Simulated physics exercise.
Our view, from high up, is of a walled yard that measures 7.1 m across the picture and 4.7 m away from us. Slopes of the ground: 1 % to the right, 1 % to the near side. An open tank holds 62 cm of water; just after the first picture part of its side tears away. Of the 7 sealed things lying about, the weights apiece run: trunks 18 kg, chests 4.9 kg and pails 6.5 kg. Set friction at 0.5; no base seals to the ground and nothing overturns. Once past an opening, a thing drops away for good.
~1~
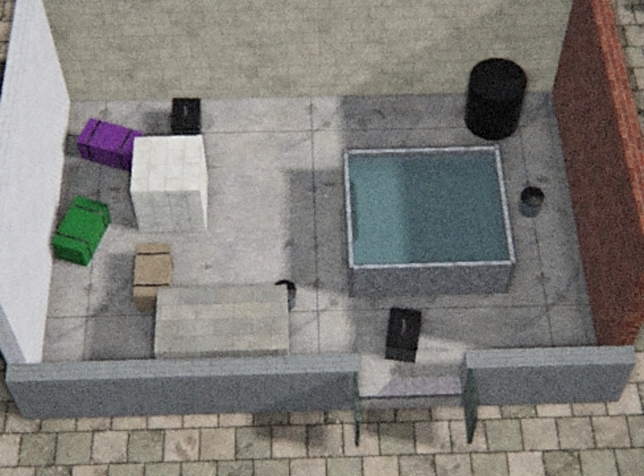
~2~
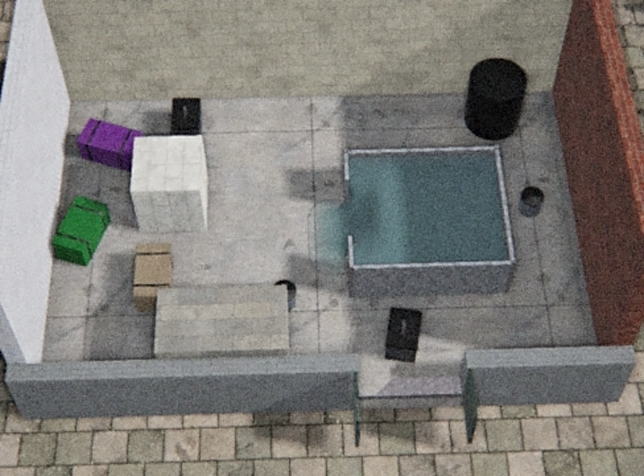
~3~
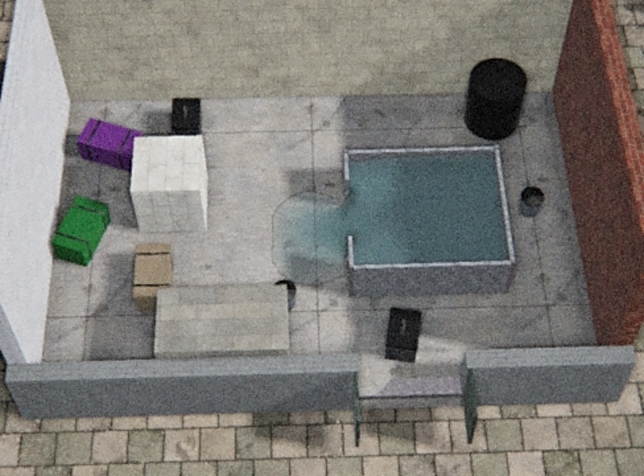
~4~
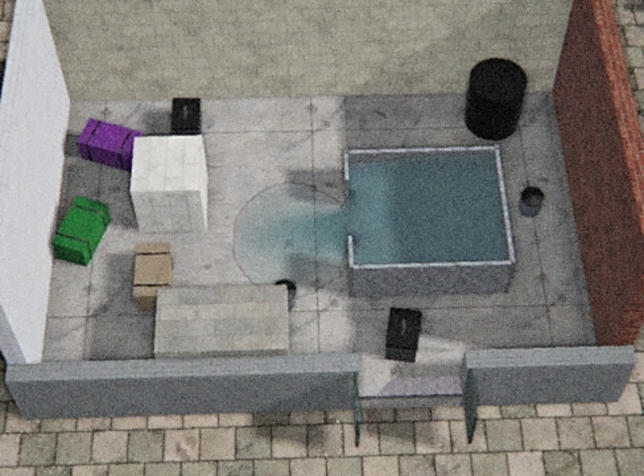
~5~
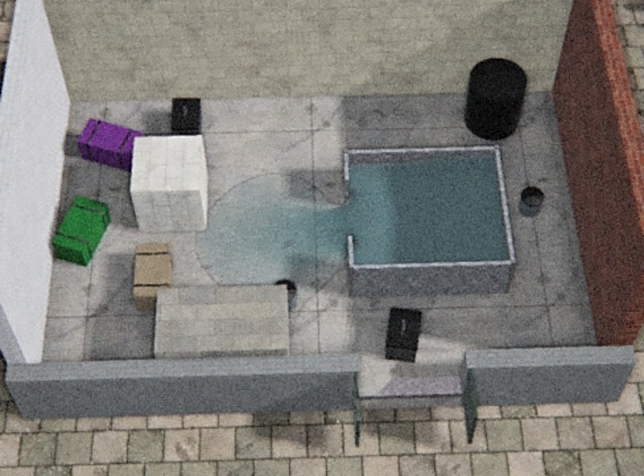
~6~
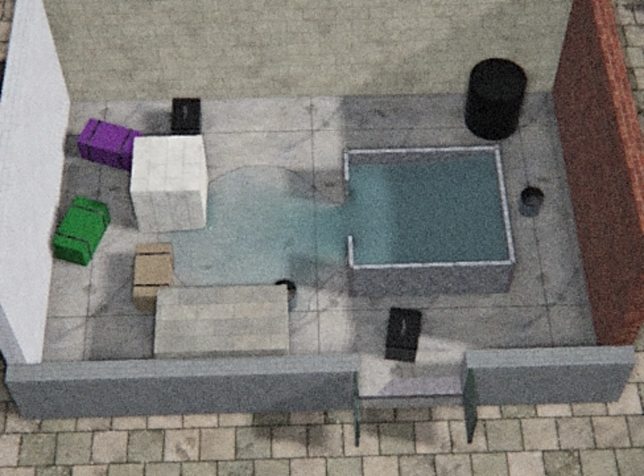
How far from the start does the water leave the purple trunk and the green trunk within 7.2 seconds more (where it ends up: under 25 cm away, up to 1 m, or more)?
Result: The purple trunk ought to be borne away; the green trunk ought to be borne away.
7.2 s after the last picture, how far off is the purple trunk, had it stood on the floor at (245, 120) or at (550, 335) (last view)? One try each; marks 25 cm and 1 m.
I'd expect that it gets borne away first and remains where it was second.
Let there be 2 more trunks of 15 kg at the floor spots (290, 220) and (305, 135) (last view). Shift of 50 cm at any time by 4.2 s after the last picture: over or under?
So that's across the line and then behind the line.
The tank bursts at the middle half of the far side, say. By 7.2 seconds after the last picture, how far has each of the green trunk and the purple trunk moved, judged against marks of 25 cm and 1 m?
Well, the green trunk goes a long way and the purple trunk goes a long way.
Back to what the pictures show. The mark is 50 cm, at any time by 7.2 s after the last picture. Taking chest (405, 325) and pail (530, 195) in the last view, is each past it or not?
In sequence - stayed below the line; stayed below the line.
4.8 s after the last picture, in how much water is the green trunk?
Roughly 12 cm at that moment.
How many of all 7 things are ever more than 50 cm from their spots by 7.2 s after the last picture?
The count comes to 5.
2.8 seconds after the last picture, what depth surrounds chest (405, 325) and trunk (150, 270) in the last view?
I'd estimate 1 cm for the first and 15 cm for the second.
Then, 0.9 s after the last picture the purple trunk is near (109, 137), 0.0 m from its start, aground; the green trunk is near (71, 217), 0.2 m from its start, aground; 0 of 7 are out; 0 afloat.
Then, 2.8 s after the last picture the purple trunk is near (117, 132), 0.1 m from its start, aground; the green trunk is near (103, 188), 0.6 m from its start, aground; 0 of 7 are out; 2 afloat.
Then, 4.8 s after the last picture the purple trunk is near (229, 120), 1.7 m from its start, afloat; the green trunk is near (127, 150), 1.3 m from its start, afloat; 0 of 7 are out; 4 afloat.
Then, 7.2 s after the last picture the purple trunk is near (438, 104), 4.7 m from its start, afloat; the green trunk is near (259, 127), 2.8 m from its start, afloat; 0 of 7 are out; 4 afloat.
